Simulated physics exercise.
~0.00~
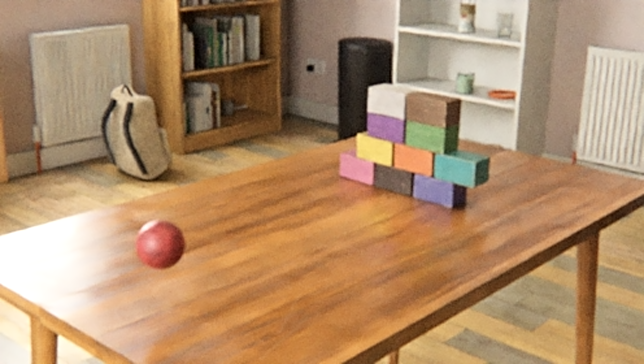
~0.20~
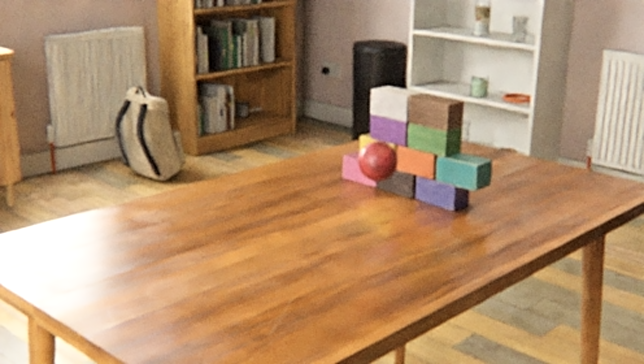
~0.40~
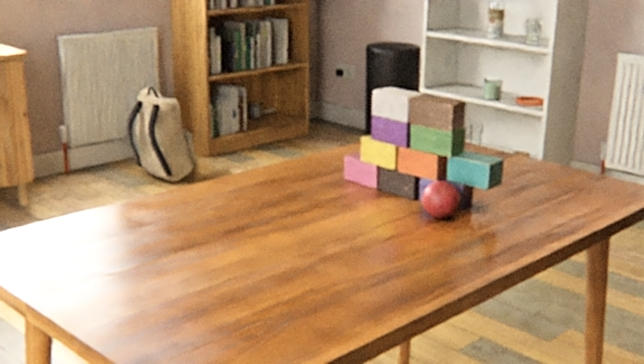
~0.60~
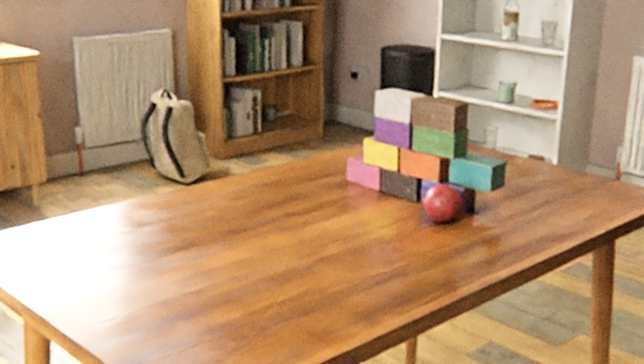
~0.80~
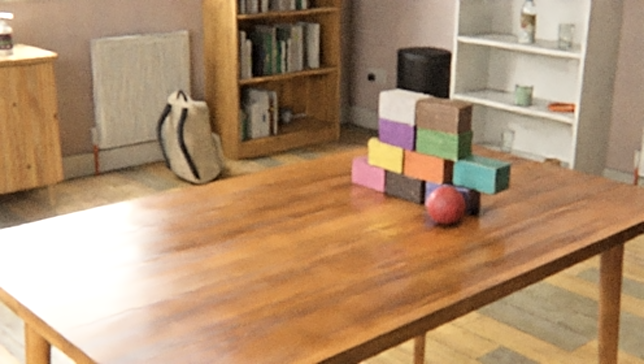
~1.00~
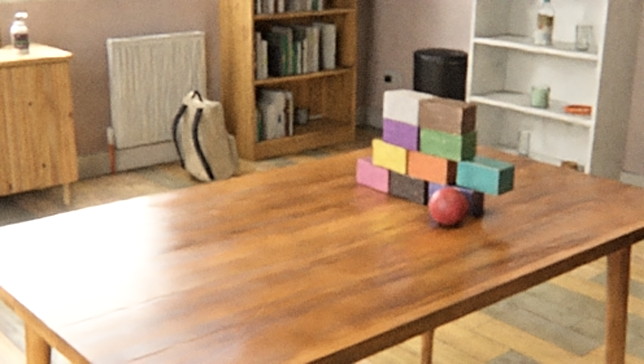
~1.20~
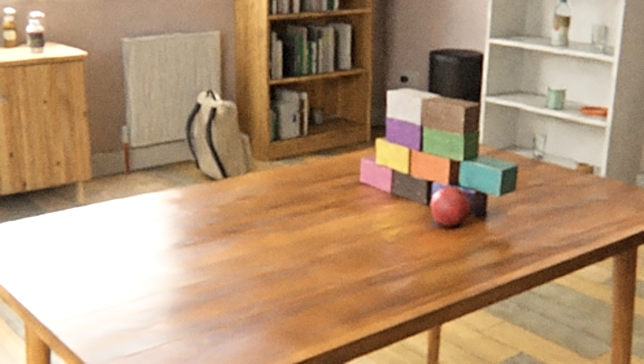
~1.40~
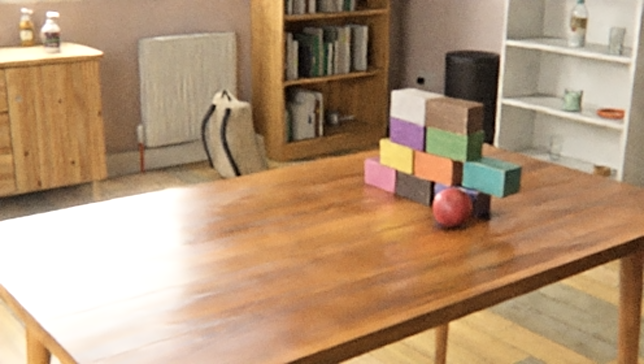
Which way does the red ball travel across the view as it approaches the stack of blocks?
The red ball travels to the right, starting over the left part of the table and reaching the front of the stack.
A stack of colourful blocks stands toward the far side of a wooden table, seen from slightly above in a room with shelves, radiators and a pale bag on the floor. White and brown blocks top the pile, with purple, green, yellow, orange, turquoise, pink, black and blue ones below. A red ball flies in from the left and reaches the front of the stack. It then drops lower and farther right, settling on the table before the blue block. The view drifts sideways, revealing more of a wooden cabinet, while the stack remains standing with the ball in front.
